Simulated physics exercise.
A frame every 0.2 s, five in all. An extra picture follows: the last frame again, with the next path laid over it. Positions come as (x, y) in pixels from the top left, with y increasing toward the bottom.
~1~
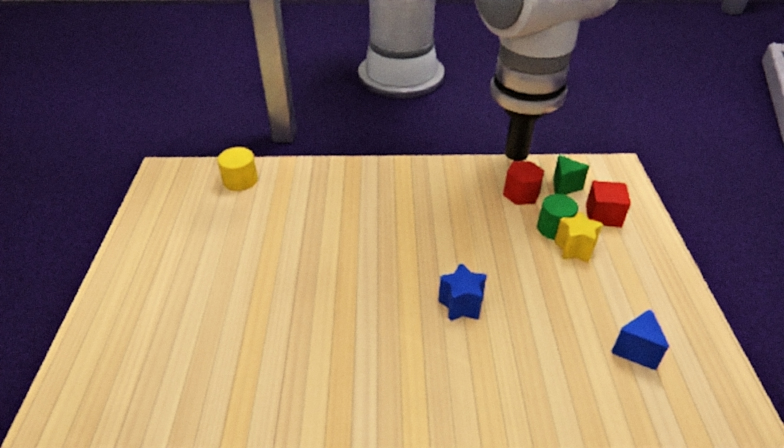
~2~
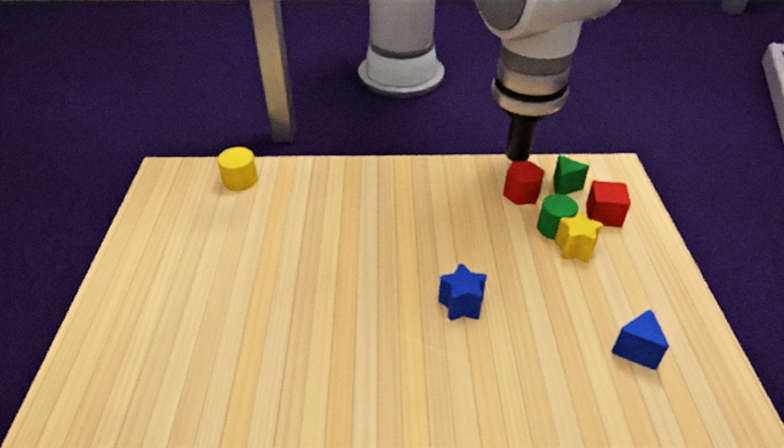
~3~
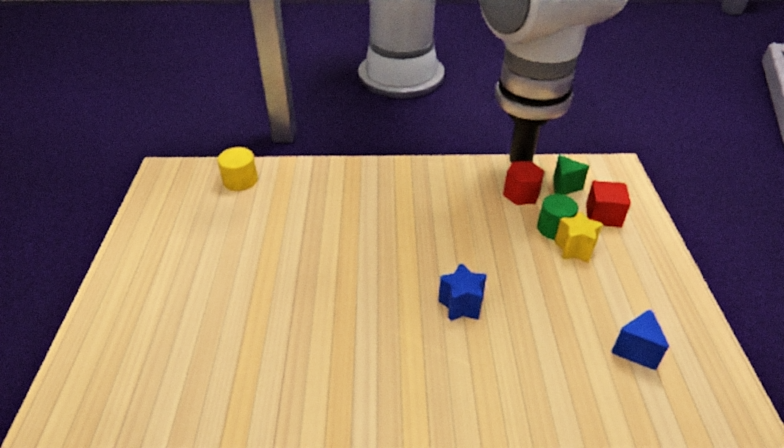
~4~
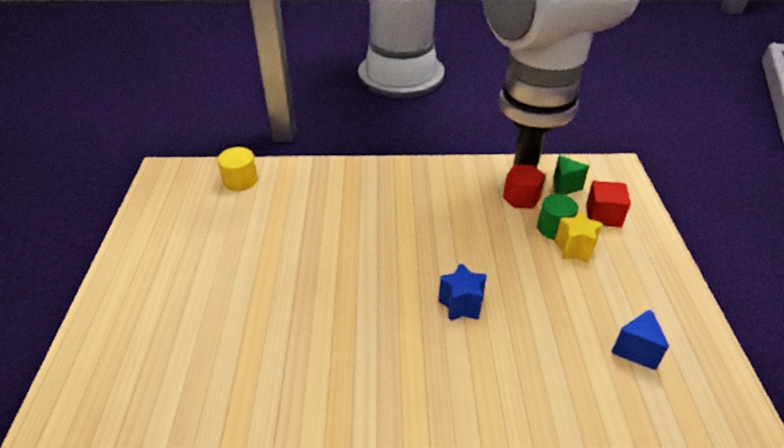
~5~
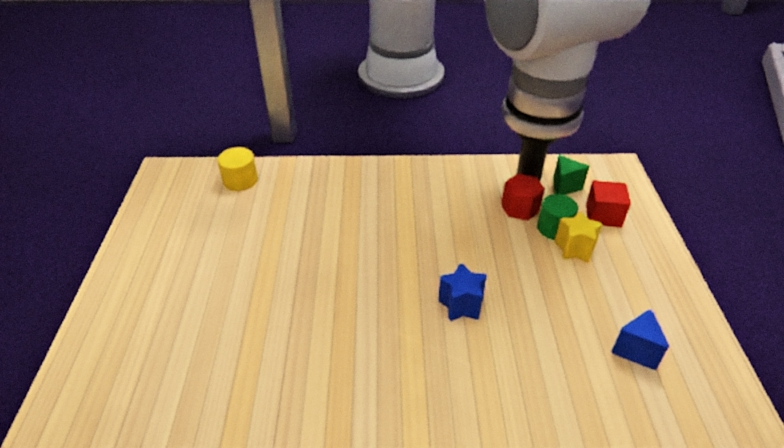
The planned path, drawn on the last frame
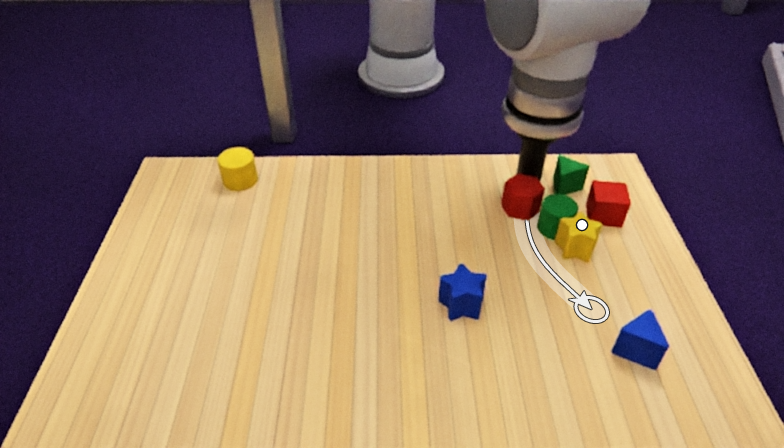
On a wooden tabletop, a robot arm's dark bar nudges a red six-sided block slightly toward the viewer, other blocks staying still.
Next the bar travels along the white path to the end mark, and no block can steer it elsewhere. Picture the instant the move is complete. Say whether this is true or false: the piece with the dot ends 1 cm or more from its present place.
The statement is true.
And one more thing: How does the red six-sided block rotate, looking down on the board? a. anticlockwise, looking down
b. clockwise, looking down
(b)
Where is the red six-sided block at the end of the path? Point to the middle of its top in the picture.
Pixel (509, 230).
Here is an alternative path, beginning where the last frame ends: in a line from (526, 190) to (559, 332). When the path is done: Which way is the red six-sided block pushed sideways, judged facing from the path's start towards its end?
Well, taking the path from its start to its end as straight ahead, the red six-sided block moves to the right.
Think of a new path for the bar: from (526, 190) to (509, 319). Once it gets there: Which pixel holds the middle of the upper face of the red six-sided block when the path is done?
The red six-sided block ends near (482, 261).
Drawn move, from (526, 190) via (528, 226) and (548, 267), ending at (592, 309); the dot is on the yellow star-shaped block.
What follows on the original path. One third of the way, bar (531, 215); red six-sided block (514, 219), turned 40° clockwise; green cylinder (565, 210); yellow star-shaped block (589, 230).
Two thirds of the way, bar (551, 255); red six-sided block (509, 230), turned 65° clockwise; green cylinder (568, 215); yellow star-shaped block (595, 233).
At the end, bar (596, 297); red six-sided block (509, 230), turned 65° clockwise; green cylinder (568, 215); green triangle still; yellow star-shaped block (595, 233).
